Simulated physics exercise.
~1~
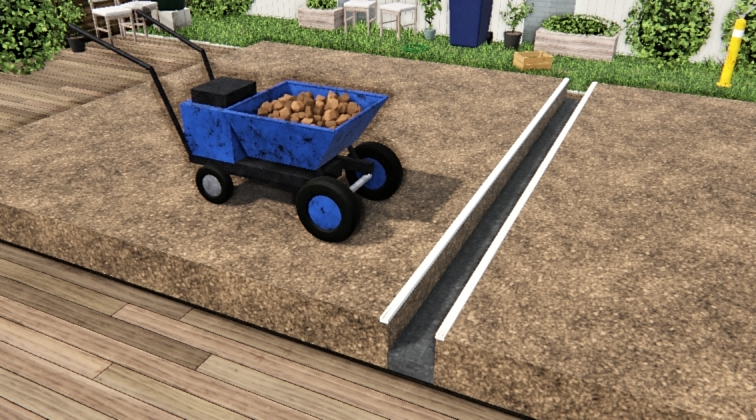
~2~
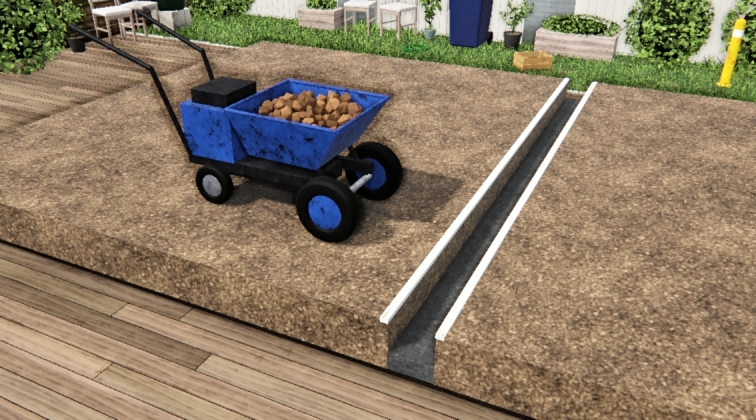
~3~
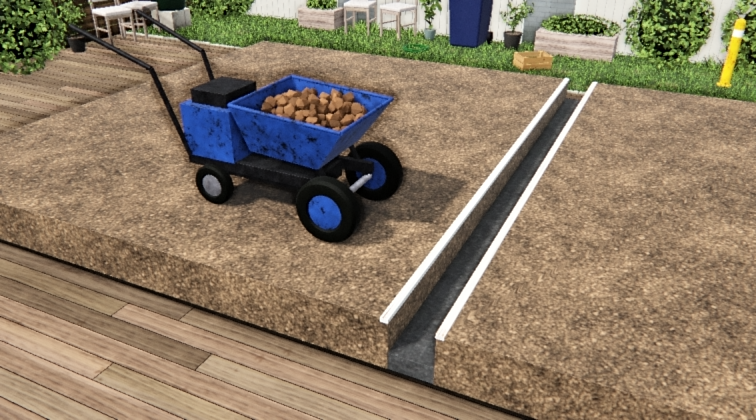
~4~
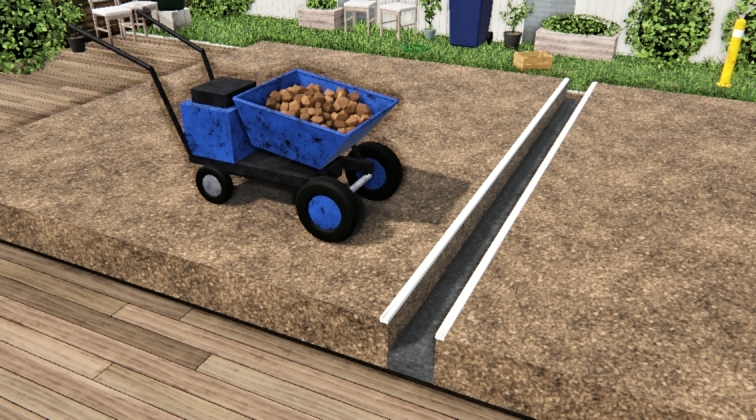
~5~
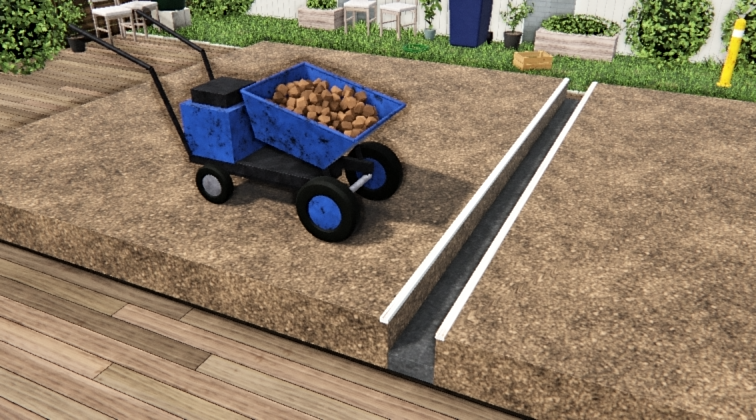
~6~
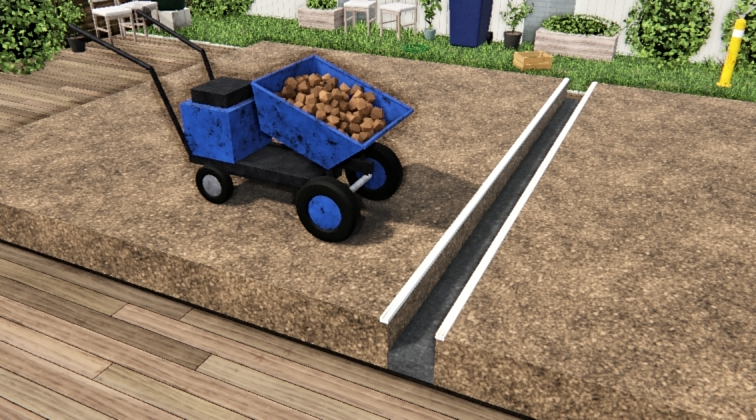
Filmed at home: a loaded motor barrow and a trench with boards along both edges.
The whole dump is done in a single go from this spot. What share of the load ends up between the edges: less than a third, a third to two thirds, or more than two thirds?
Beyond two-thirds.
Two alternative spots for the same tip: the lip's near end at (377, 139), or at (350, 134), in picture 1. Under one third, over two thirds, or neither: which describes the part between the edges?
Try 1, one to two thirds; try 2, beyond two thirds.
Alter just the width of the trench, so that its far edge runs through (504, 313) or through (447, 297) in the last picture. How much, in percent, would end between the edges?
The first try comes out at 100 percent and the second at 60 percent.
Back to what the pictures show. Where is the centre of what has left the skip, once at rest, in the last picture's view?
Around (464, 258).
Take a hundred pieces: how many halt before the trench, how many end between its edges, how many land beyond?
Short 15 %, between 80 %, beyond 5 %.
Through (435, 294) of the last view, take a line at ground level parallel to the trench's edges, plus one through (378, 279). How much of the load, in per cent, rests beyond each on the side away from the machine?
50 and 100 in a hundred.
Just after the last frame, skip tipped steeply; every one in the skip.
A moment on, skip tipped right over; the larger part in the skip; about a tenth short of the trench; about a tenth in or heaped over the trench; about a tenth falling.
Further on, skip tipped right over; about a tenth in the skip; about a tenth short of the trench; the larger part in or heaped over the trench; about a tenth beyond it.
When it is over, skip tipped right over; about a tenth short of the trench; the larger part in or heaped over the trench; about a tenth beyond it.
